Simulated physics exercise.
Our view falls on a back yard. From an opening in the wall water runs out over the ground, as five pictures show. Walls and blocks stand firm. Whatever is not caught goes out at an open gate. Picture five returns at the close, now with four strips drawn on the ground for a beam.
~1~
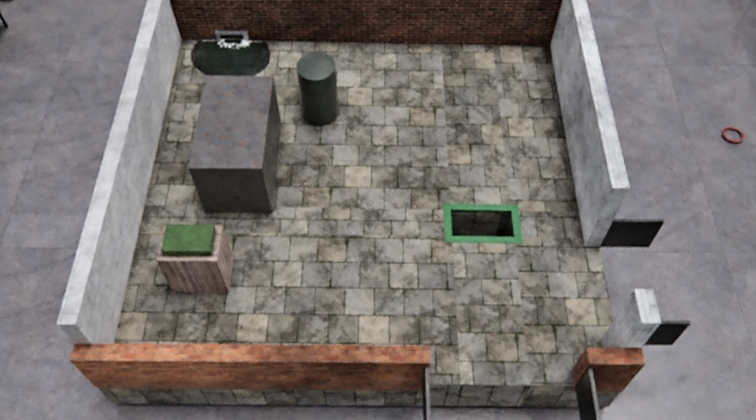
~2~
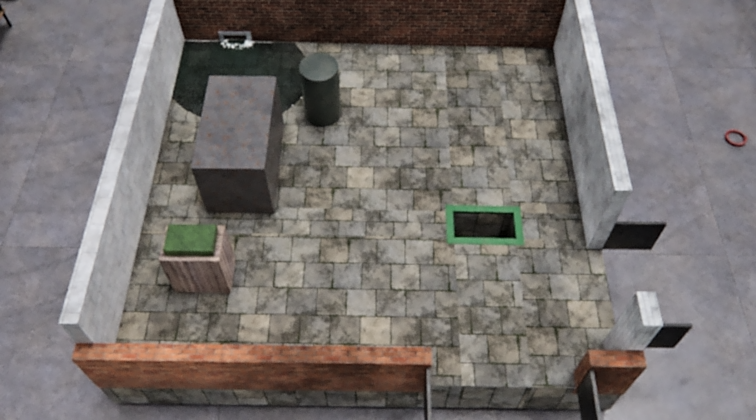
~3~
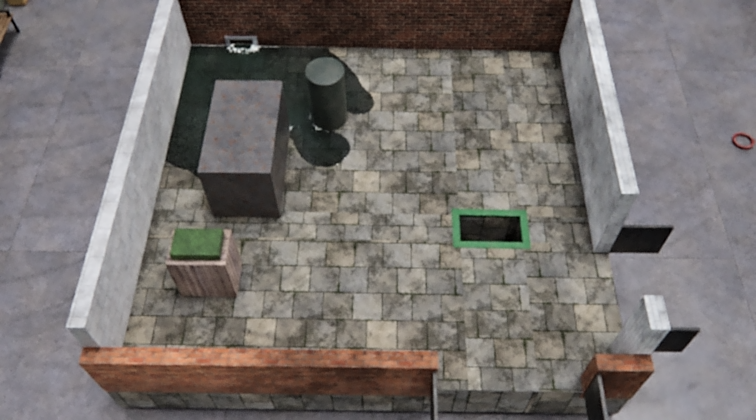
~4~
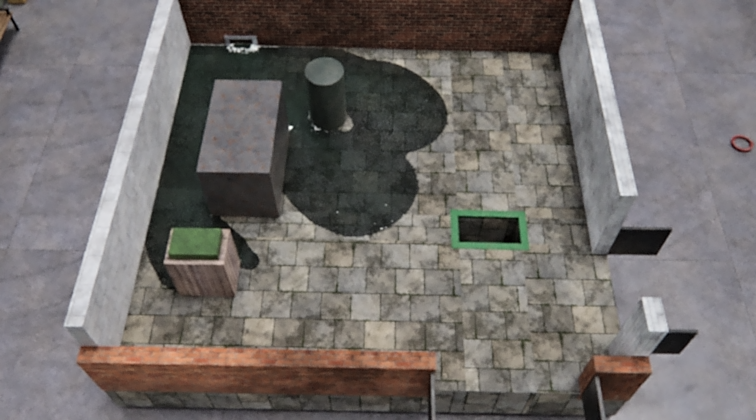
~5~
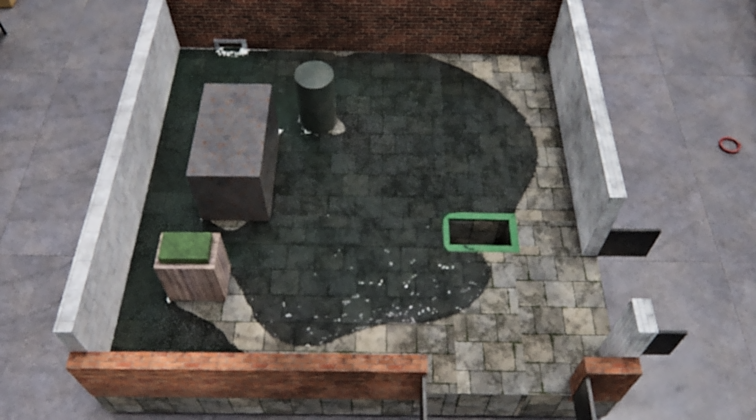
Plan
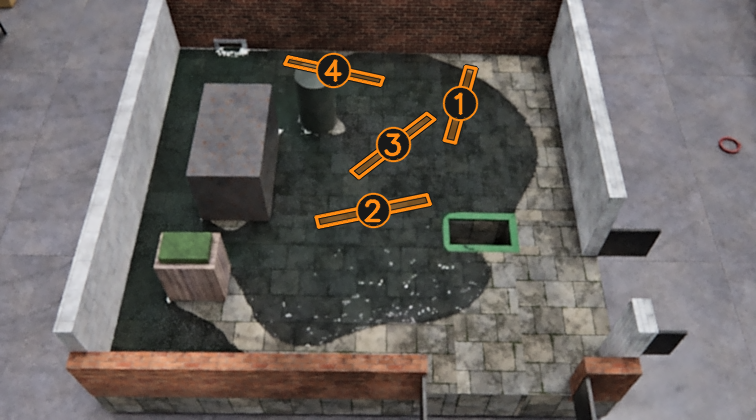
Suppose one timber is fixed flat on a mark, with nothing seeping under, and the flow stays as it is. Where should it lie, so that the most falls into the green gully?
Take 1.
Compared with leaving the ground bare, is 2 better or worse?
Worse.
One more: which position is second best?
That is position 4.
On the marked copy, 1 from (449, 141) to (470, 67); 2 from (317, 222) to (428, 199); 3 from (354, 174) to (430, 116); 4 from (286, 60) to (381, 81).
If 1 is chosen, about 26 % of the stream goes into the green gully, about 74 % out by the gates.
If 2 is chosen, about 9 % of the stream goes into the green gully, about 91 % out by the gates.
If 3 is chosen, about 6 % of the stream goes into the green gully, about 94 % out by the gates.
If 4 is chosen, about 16 % of the stream goes into the green gully, about 84 % out by the gates.
